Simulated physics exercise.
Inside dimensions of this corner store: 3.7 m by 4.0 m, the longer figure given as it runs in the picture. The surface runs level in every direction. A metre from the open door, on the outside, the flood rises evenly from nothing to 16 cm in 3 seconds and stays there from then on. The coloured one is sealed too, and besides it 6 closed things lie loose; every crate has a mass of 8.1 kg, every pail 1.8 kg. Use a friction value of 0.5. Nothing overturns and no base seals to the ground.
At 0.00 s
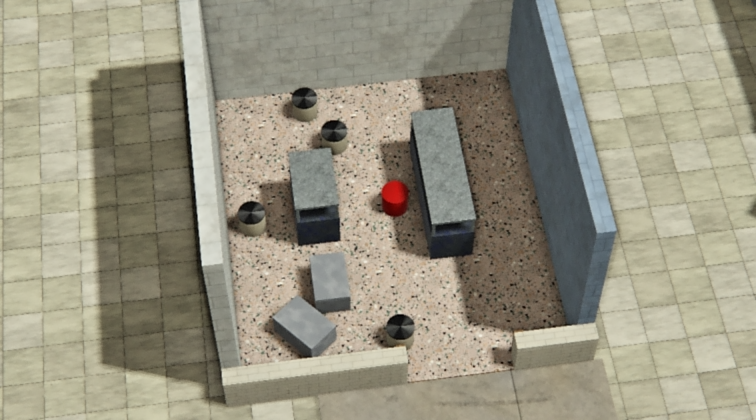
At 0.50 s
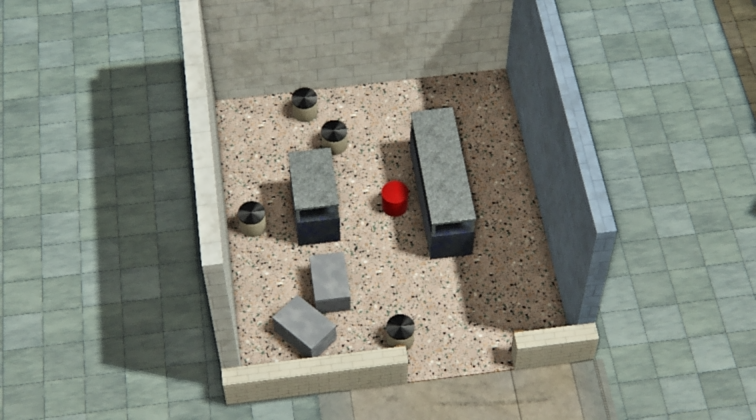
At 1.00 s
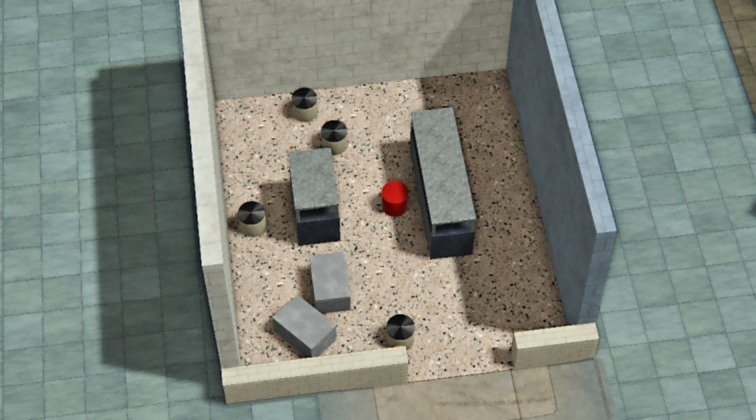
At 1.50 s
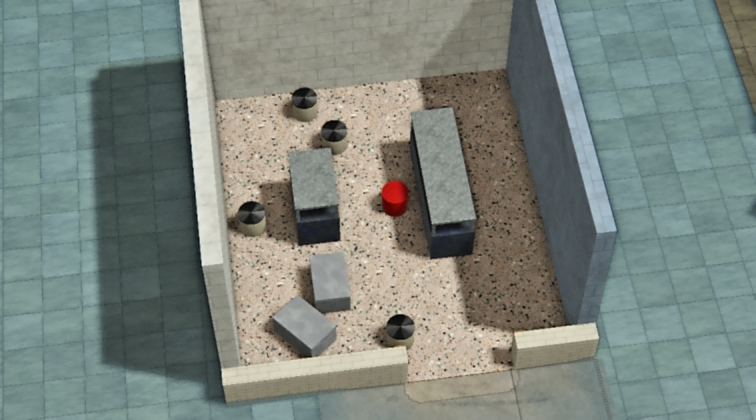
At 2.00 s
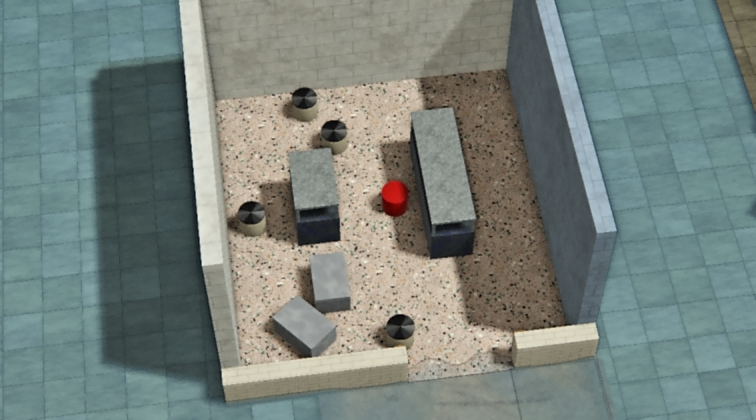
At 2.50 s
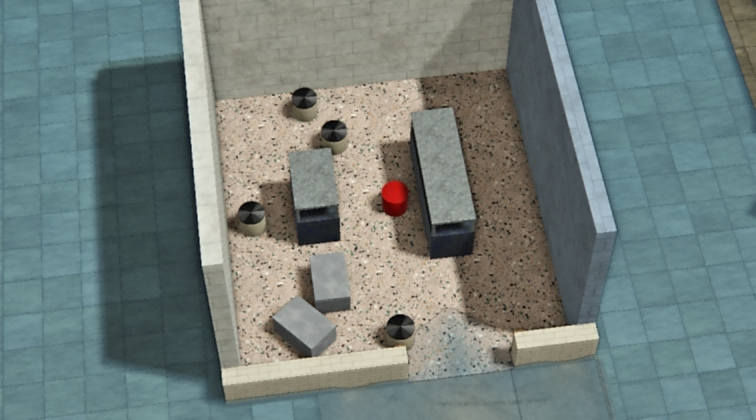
In the video, water spreads over the paving around a walled store holding grey blocks, dark-topped pails and a red pail, then creeps across the doorway onto the speckled floor, while the objects inside stay still.
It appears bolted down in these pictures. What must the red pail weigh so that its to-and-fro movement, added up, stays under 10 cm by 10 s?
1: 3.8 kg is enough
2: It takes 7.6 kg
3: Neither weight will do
2.
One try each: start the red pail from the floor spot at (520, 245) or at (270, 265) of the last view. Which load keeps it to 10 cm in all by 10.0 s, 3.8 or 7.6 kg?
Taking the two spots in turn, neither keeps it, then only the heavier keeps it.
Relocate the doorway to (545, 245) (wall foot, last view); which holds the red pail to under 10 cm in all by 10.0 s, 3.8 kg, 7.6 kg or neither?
Outcome - the lighter pick works.
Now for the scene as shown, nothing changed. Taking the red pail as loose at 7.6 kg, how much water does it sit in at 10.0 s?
Depth: Approx. 7 cm.
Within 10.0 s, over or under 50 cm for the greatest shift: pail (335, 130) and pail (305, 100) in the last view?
Object 1: Surpassed, object 2: Surpassed.
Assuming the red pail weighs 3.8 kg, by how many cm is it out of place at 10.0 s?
Displacement near 200 cm.
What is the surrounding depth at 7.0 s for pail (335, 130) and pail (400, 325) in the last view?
Depth approx. 4 cm / 2 cm.
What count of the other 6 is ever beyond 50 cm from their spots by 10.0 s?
Count: 2.
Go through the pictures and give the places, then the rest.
The red pail at (395, 192) rests on the ground; 0.0 m2 under water; 0 of 7 have shifted, in the first frame.
The red pail at (395, 192), on the bottom; 0.0 m2 under water; 0 of 7 have shifted, in the second frame.
The red pail at (395, 192) rests on the ground; 0.0 m2 under water; 0 of 7 have shifted, in the third frame.
The red pail at (395, 192), on the bottom; water covers 0.0 m2; 0 of 7 have shifted, in the fourth frame.
The red pail at (395, 192), on the bottom; water covers 0.0 m2; 0 of 7 have shifted, in the fifth frame.
The red pail at (395, 192) rests on the ground; 0.5 m2 under water; 0 of 7 have shifted, in the sixth frame.
After 3.5 s the red pail would be 0 cm from its start with 3.8 kg and 0 cm from its start with 7.6 kg; 0 cm of water round it then.
After 4.5 s the red pail would be 6 cm from its start with 3.8 kg and 0 cm from its start with 7.6 kg; 4 cm of water round it then.
After 7.0 s the red pail would be 111 cm from its start with 3.8 kg and 0 cm from its start with 7.6 kg; 5 cm of water round it then.
After 10.0 s the red pail would be 176 cm from its start with 3.8 kg and 0 cm from its start with 7.6 kg; 7 cm of water round it then.
